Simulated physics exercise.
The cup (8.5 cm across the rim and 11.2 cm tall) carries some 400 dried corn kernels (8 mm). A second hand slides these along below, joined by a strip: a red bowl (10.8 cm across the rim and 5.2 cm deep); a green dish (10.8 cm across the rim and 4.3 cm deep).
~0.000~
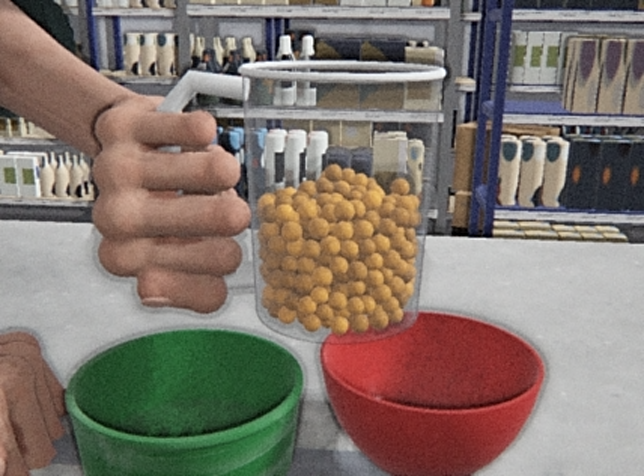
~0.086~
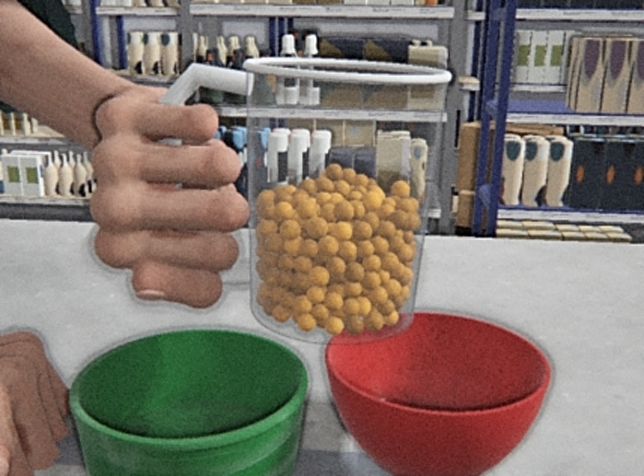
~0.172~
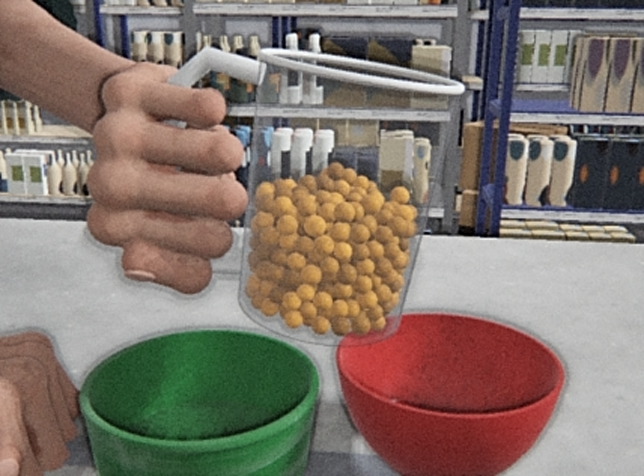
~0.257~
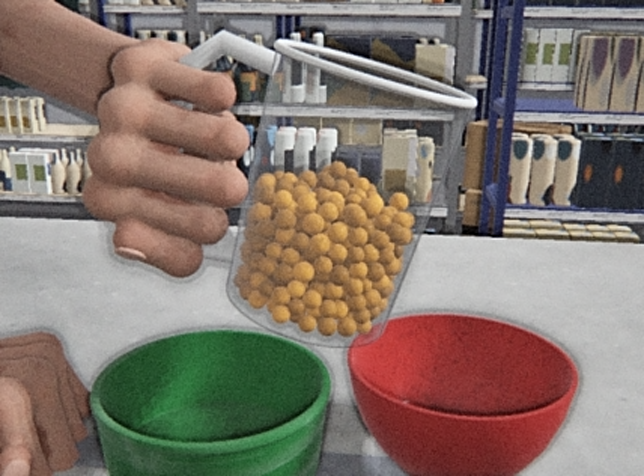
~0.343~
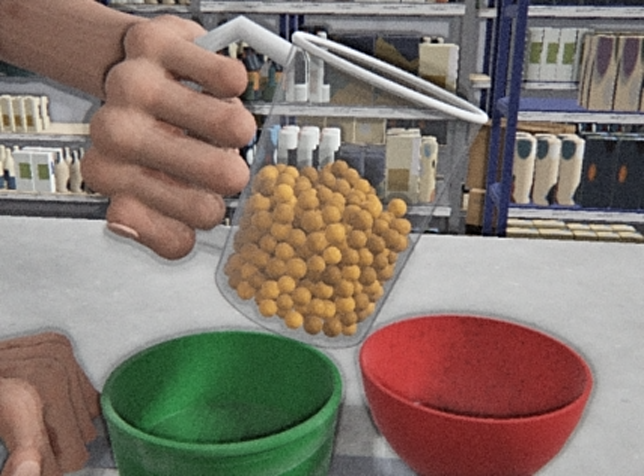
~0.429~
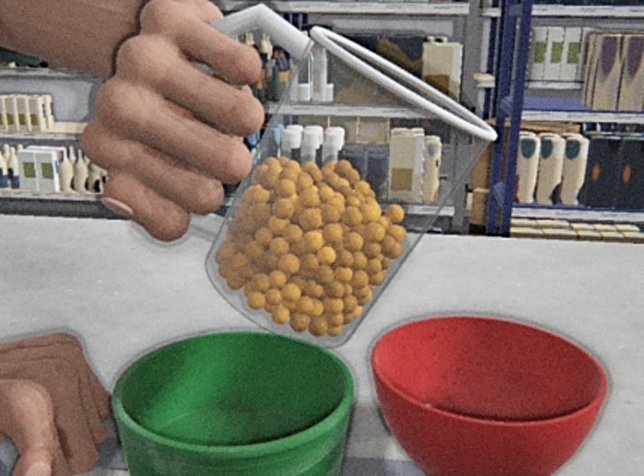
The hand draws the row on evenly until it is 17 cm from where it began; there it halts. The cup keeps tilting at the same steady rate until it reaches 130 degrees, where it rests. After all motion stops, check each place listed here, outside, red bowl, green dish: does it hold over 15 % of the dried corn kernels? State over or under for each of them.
Results: Outside everything under; red bowl under; green dish over.
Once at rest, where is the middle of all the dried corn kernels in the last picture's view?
I'd point to somewhere close to (554, 447).
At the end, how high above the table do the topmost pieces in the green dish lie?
Measured height, approx. 5.0 cm.
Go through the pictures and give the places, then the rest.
In the first picture, cup at (341, 123); tilt 0 degrees; dishes slid 0.0 cm; lip at (440, 73); top of the load at (360, 181); red bowl at (430, 354); green dish at (188, 376).
In the second picture, cup at (344, 122); tilt 2 degrees; dishes slid 0.2 cm; lip at (445, 76); top of the load at (361, 182).
In the third picture, cup at (352, 123); tilt 9 degrees; dishes slid 0.8 cm; low side right; lip at (458, 88); top of the load at (322, 183).
In the fourth picture, cup at (360, 125); tilt 15 degrees; dishes slid 1.4 cm; low side right; lip at (471, 102); top of the load at (308, 179).
In the fifth picture, cup at (368, 127); tilt 22 degrees; dishes slid 1.9 cm; low side right; lip at (481, 117); top of the load at (308, 175).
In the sixth picture, cup at (376, 131); tilt 28 degrees; dishes slid 2.5 cm; low side right; lip at (490, 133); top of the load at (333, 171); red bowl at (485, 362); green dish at (235, 381). It turns about 75 degrees a second.
After 1.20 s, tilt 87 degrees; cup 100 %; middle of all pieces on or above the table near (293, 213).
Then, at 1.85 s, tilt 130 degrees; green dish 90 %, cup 10 %; middle of all pieces on or above the table near (443, 420).
Then, at 2.44 s, tilt 130 degrees; green dish 100 %; middle of all pieces on or above the table near (528, 445).
After 3.01 s, tilt 130 degrees; green dish 100 %; middle of all pieces on or above the table near (552, 447).
At rest (3.2 s), outside 0 %, green dish 100 %, cup 0 %, red bowl 0 %.
